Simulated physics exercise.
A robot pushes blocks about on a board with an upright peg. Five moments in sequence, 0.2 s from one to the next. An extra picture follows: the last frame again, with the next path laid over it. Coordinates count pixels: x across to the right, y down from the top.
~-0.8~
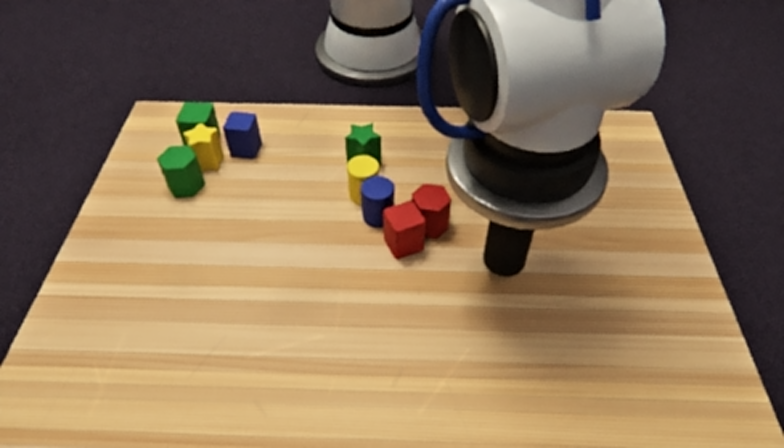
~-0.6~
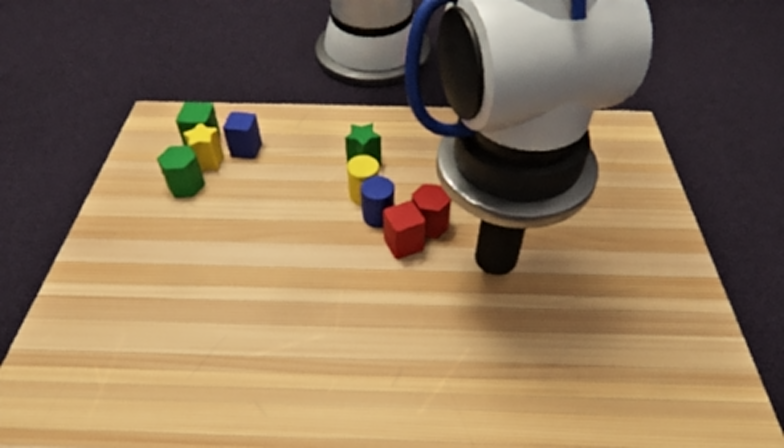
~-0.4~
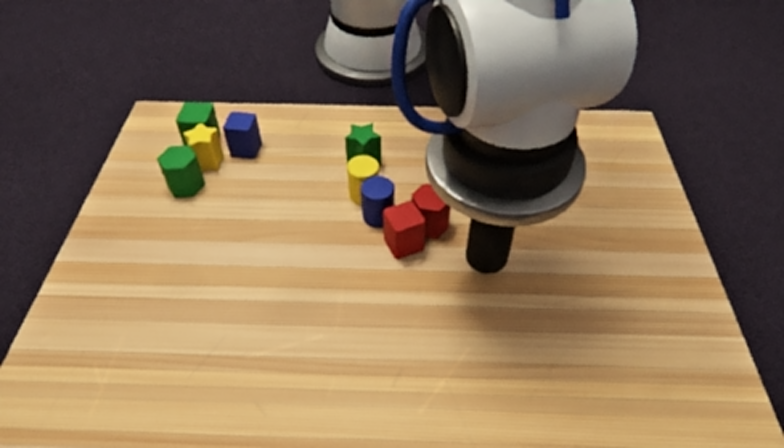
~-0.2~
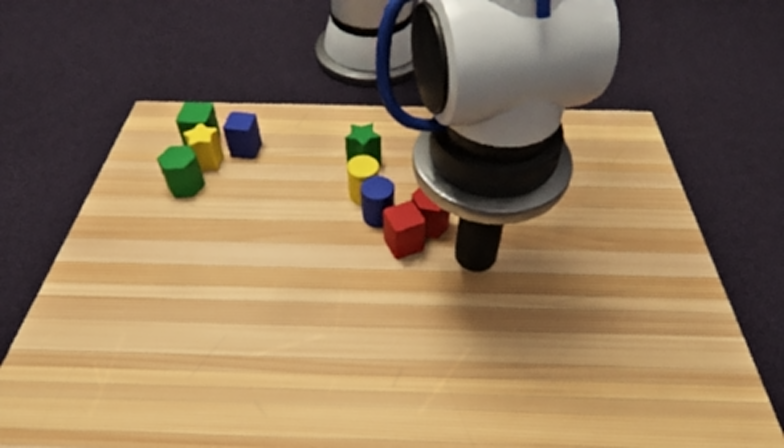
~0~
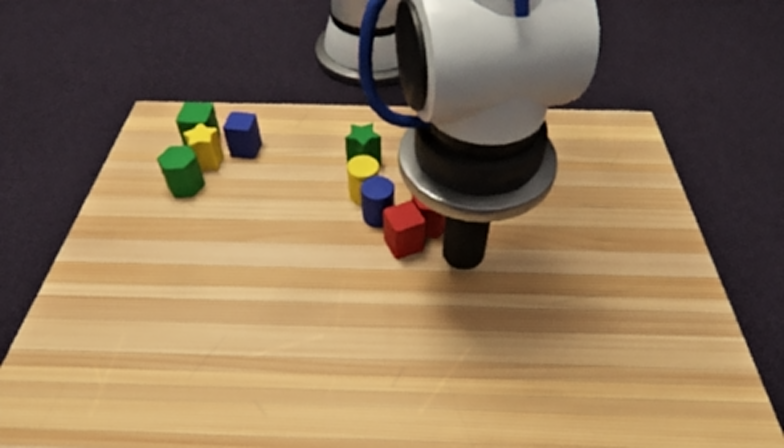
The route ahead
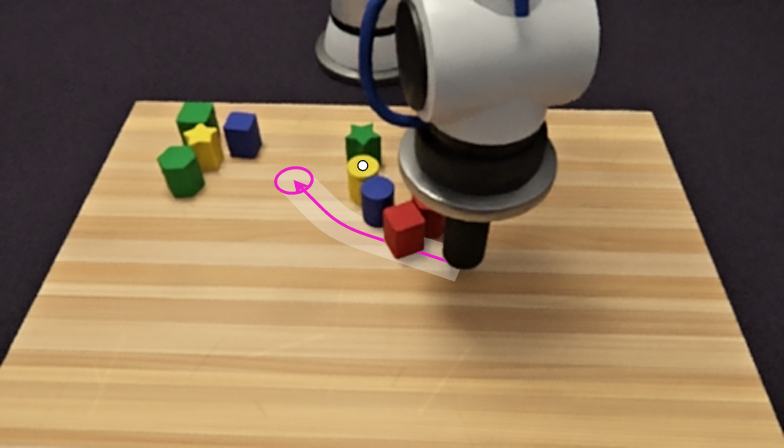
At the start, a robot arm holds its dark peg over a wooden board, to the right of a cluster of small coloured blocks, with another group at the upper left. The peg then slides slowly left toward the red blocks, while all the blocks stay still.
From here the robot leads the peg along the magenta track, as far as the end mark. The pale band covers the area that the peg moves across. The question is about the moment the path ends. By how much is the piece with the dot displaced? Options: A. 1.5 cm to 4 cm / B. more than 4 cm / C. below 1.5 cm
The one that fits is A, 1.5 cm to 4 cm.
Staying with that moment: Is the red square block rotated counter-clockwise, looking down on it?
Yes, that is what happens.
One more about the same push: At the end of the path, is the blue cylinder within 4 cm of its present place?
Answer: No.
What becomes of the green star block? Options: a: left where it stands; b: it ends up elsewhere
b.
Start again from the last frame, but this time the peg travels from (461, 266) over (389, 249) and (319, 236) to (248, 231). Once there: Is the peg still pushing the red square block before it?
It seems not.
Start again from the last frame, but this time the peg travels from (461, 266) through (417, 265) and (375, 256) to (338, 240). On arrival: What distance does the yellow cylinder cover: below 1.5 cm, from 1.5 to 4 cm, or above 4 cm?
It shifts by 1.5 to 4 cm.
Drawn move, from (461, 266) via (360, 233), ending at (294, 180); the dot is on the yellow cylinder.
The first path, step by step. One third of the way, peg at (392, 232); yellow cylinder at (358, 154); blue cylinder at (357, 177); red square block at (353, 204), turned 20° anticlockwise.
Two thirds of the way, peg at (330, 206); green star block at (366, 128), turned 25° anticlockwise; yellow cylinder at (362, 147); blue cylinder at (342, 164); red square block at (291, 194), turned 90° anticlockwise.
At the end, peg at (292, 169); green star block at (368, 126), turned 30° anticlockwise; yellow cylinder at (366, 145); blue cylinder at (335, 152); red square block at (284, 192), turned 105° anticlockwise.
